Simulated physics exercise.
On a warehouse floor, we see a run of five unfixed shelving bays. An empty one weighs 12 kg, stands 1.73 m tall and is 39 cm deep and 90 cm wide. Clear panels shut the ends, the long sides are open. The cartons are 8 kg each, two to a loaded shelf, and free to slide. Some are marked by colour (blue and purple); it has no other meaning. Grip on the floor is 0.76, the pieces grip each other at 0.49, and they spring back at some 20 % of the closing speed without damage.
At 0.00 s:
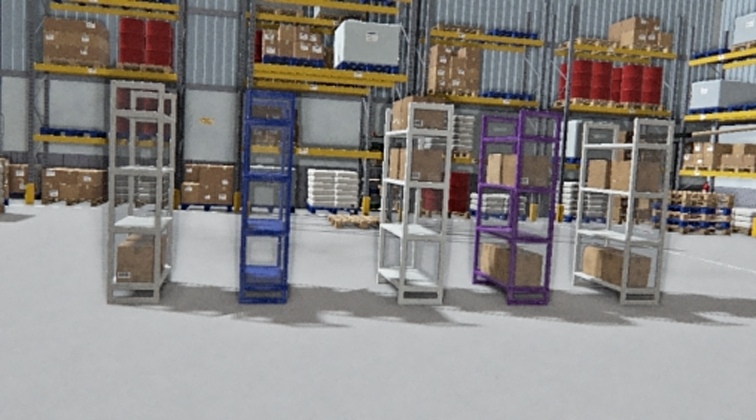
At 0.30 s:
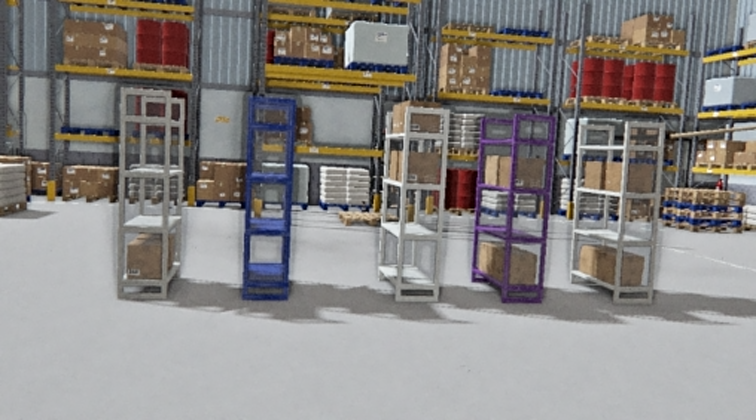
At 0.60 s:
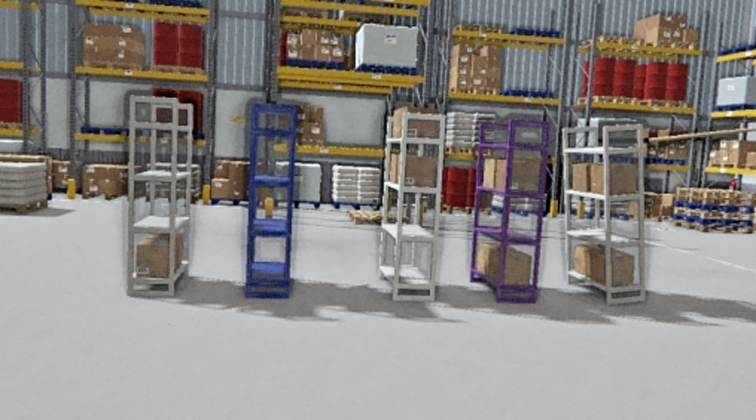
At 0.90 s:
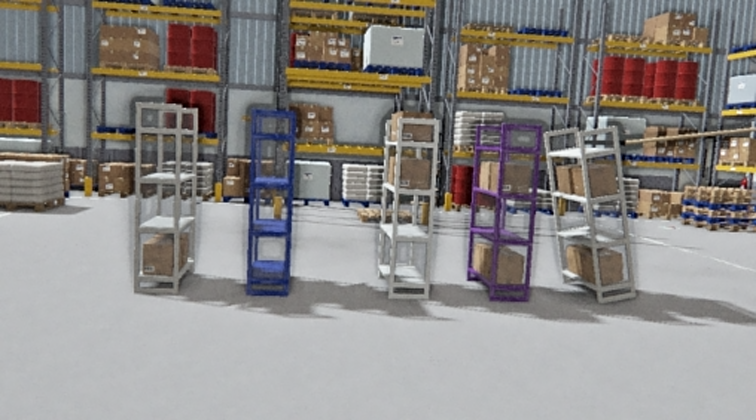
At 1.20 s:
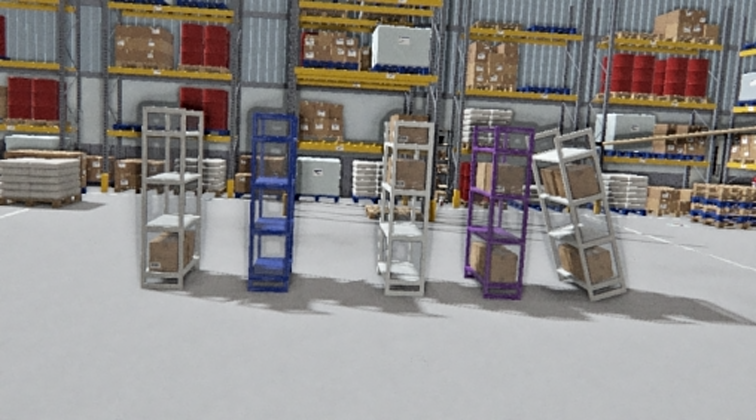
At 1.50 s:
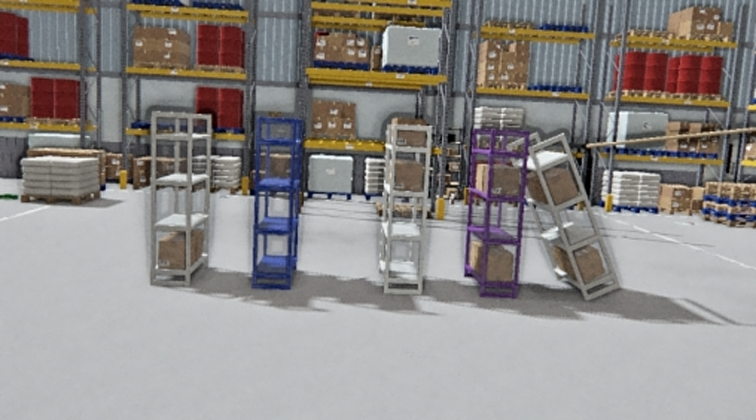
A long pole reached in from the right and pushed the rightmost of five shelf units in a warehouse, which leaned left until its top was against the purple one, its cartons still aboard.
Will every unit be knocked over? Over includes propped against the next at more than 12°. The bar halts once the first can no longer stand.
No, some stay up.
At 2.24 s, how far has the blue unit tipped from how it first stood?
About 0°.
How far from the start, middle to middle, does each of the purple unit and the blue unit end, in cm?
Moved: Purple 0, blue 0.
Around 1.70 s, 0 cartons spilt or dropped; none of the 4 other units over.
Around 2.24 s, 2 cartons spilt or dropped; none of the 4 other units over, 1 disturbed; purple unit tipped 5°.
Around 3.06 s, 2 cartons spilt or dropped; none of the 4 other units over, 1 disturbed; purple unit tipped 6°.
Around 3.50 s, 2 cartons spilt or dropped; none of the 4 other units over.
Finally (5.3 s), 2 cartons spilt or dropped; none of the 4 other units over; purple unit unmoved; blue unit unmoved. Four left standing. Seen by the last camera, middles, purple unit near (494, 210), blue unit near (278, 200).
